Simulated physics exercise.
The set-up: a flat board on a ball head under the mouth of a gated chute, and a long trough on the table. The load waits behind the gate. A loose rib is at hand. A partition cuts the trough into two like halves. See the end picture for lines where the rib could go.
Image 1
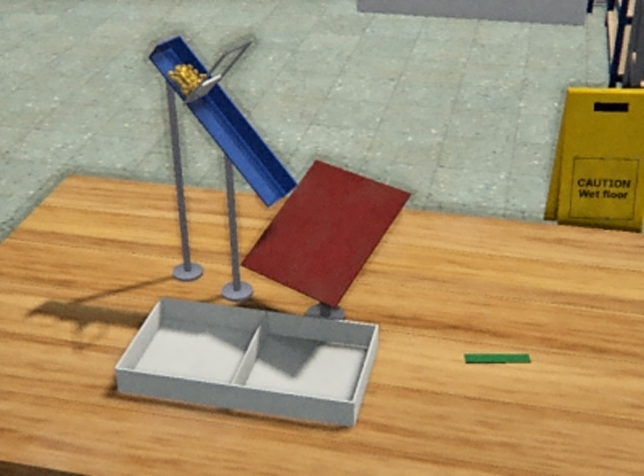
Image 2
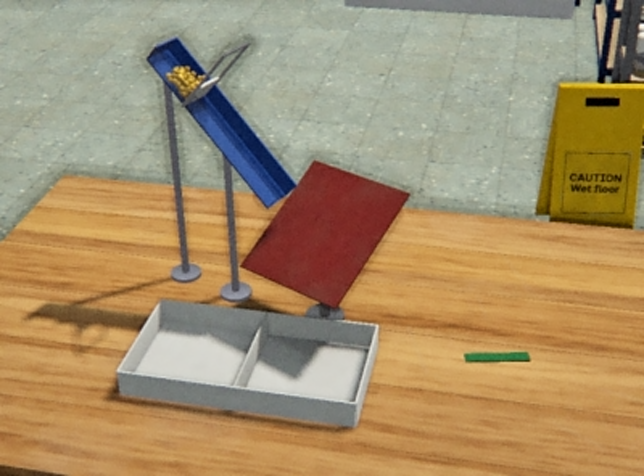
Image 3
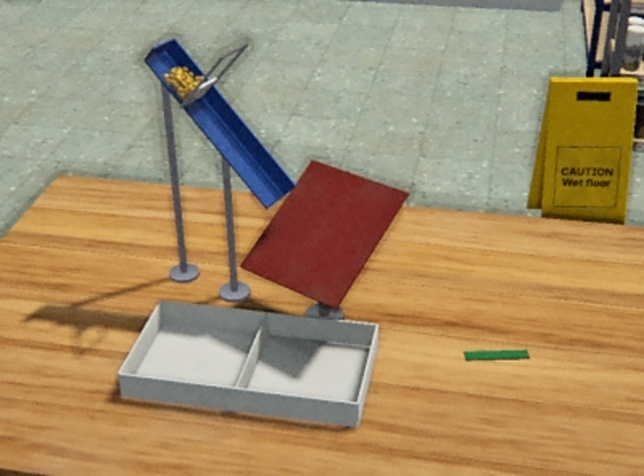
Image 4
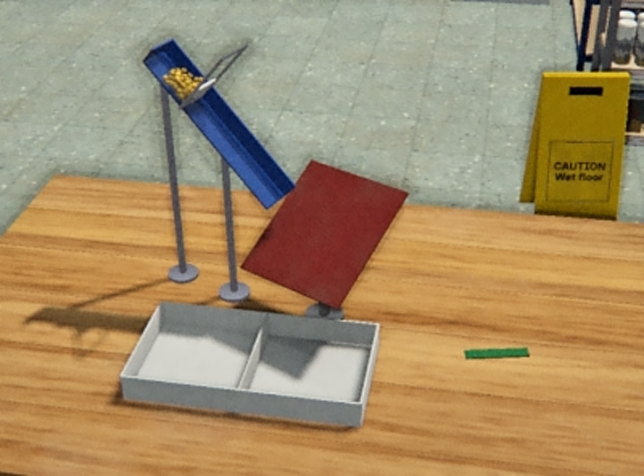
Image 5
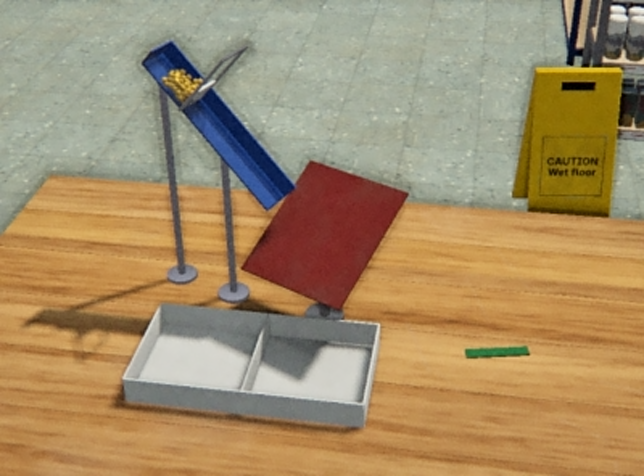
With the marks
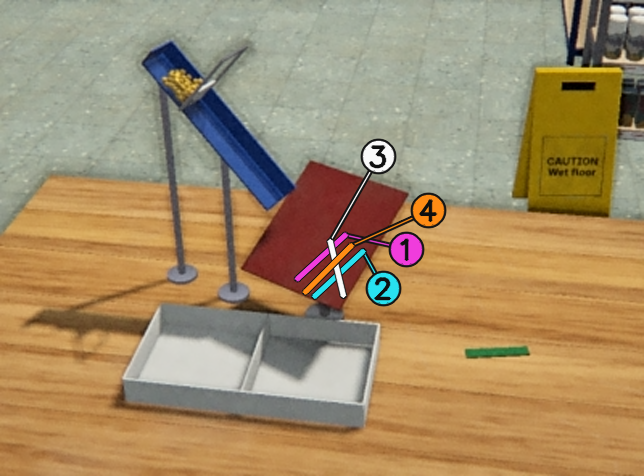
The clip opens on a wooden table with small yellow pieces held behind a gate in a sloping blue chute, above a tilted red board and a pale two-part trough. The view drifts slightly, the yellow caution sign shifting left against the table, while the pieces, gate and board stay still.
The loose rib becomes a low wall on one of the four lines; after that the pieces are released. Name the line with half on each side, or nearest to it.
Choose 1.
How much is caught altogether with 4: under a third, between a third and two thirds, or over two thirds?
Over two thirds.
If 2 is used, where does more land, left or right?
Right.
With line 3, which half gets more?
The right half.
On the marked copy, line 1 from (345, 235) to (297, 278); line 2 from (363, 251) to (314, 296); line 3 from (330, 241) to (343, 295); line 4 from (351, 245) to (305, 292).
With 1, of what is caught, about two thirds in the left half, about a third in the right.
With 2, of what is caught, a small part in the left half, nearly all in the right.
With 3, of what is caught, a small part in the left half, nearly all in the right.
With 4, of what is caught, a small part in the left half, most in the right.
